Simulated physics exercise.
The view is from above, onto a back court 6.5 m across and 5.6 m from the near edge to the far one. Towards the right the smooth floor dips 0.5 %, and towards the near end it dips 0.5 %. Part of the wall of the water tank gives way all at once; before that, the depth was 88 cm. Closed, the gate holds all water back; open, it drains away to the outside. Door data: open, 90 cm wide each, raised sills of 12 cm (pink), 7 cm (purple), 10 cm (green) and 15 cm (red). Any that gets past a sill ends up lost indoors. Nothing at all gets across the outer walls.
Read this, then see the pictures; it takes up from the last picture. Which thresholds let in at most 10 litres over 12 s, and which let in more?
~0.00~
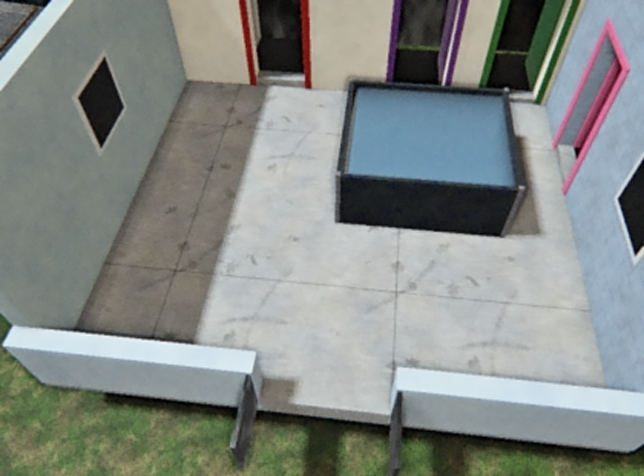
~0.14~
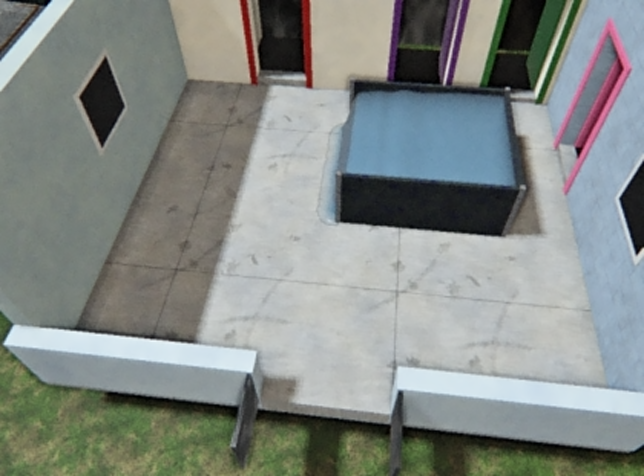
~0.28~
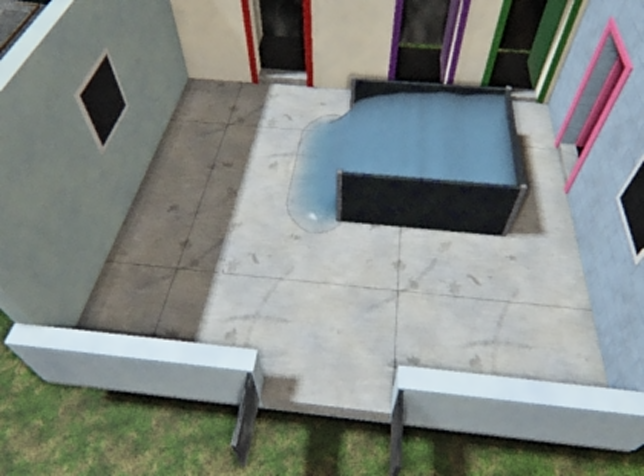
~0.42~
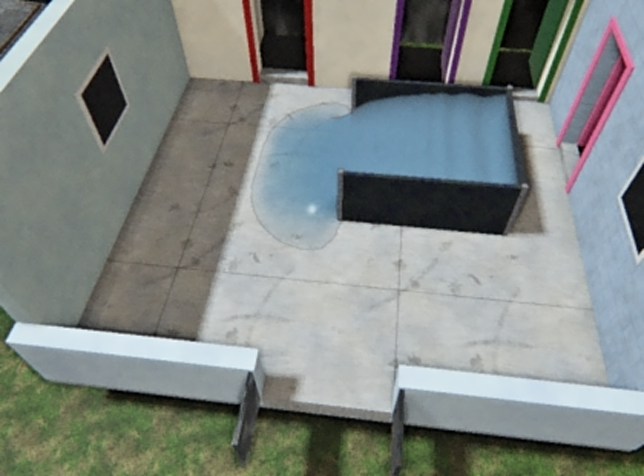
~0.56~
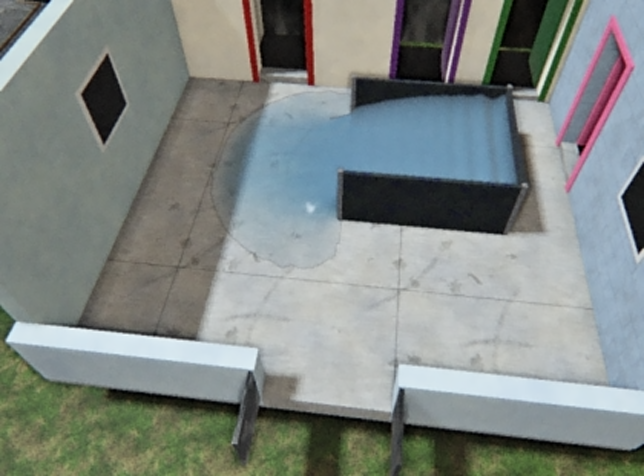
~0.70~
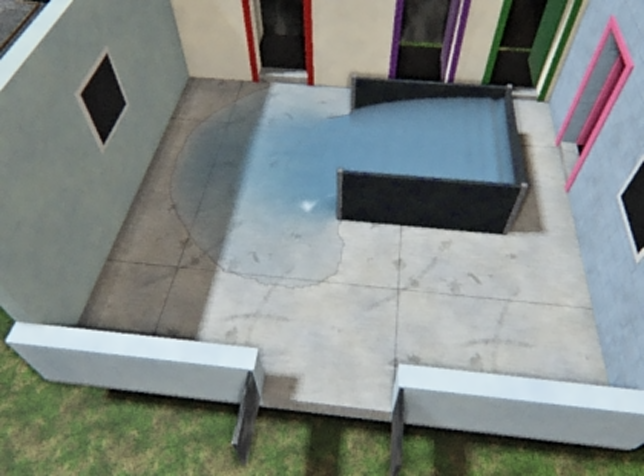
The pink door surpasses the limit. The purple door surpasses the limit. The green door surpasses the limit. The red door surpasses the limit.
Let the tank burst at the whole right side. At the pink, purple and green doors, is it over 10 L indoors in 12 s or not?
Pink: Exceeding the limit; purple: Within the limit; green: Exceeding the limit.
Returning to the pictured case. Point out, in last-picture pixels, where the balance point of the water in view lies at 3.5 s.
Its balance point sits around (259, 185).
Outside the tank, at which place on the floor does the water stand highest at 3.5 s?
Roughly (71, 339).
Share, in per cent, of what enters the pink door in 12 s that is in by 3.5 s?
About 0 per cent.
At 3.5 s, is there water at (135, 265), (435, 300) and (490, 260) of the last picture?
In that order: Flooded, dry, still dry.
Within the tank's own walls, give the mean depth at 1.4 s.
44 cm.
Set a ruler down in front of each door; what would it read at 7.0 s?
Depth readings (cm): Pink = 12; purple = 6; green = 15; red = 7.
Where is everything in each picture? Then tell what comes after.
The water tank at (427, 134) is whole and still, 88 cm deep, in the first picture.
Water pours out at (347, 158) and has run 1.1 m, to a hidden place; typically 7 cm deep outside, 88 cm at the water tank's back, in the second picture.
Water pours out at (348, 158) and has run 1.3 m, to (310, 226); typically 14 cm deep outside, 88 cm at the water tank's back, in the third picture.
The front is at (284, 236), 1.6 m from the gap at (349, 159); 3.3 m2 of floor is under water; 86 cm left at the back of the water tank, in the fourth picture.
The front is at (234, 231), 2.1 m from the gap at (349, 159); 5.9 m2 of floor is under water; 78 cm left at the back of the water tank, in the fifth picture.
The front is at (175, 188), 2.7 m from the gap at (348, 159); 8.8 m2 of floor is under water; 74 cm left at the back of the water tank, in the sixth picture.
After 1.4 s water covers 45 % of the floor and is deepest (48 cm) near (168, 151); pink door not reached, purple door not reached, green door not reached, red door 16 cm at the sill, 0 L in.
After 2.2 s water covers 45 % of the floor and is deepest (55 cm) near (71, 339); pink door not reached, purple door not reached, green door not reached, red door 15 cm at the sill, 3 L in.
After 3.5 s water covers 60 % of the floor and is deepest (37 cm) near (71, 339); pink door not reached, purple door not reached, green door not reached, red door 24 cm at the sill, 46 L in.
After 7.0 s water covers 95 % of the floor and is deepest (23 cm) near (507, 187); pink door 12 cm at the sill, 3 L in, purple door 6 cm at the sill, 2 L in, green door 15 cm at the sill, 16 L in, red door 7 cm at the sill, 65 L in.
After 12.0 s water covers 100 % of the floor and is deepest (16 cm) near (572, 210); pink door 15 cm at the sill, 40 L in, purple door 13 cm at the sill, 33 L in, green door 13 cm at the sill, 90 L in, red door 7 cm at the sill, 65 L in.
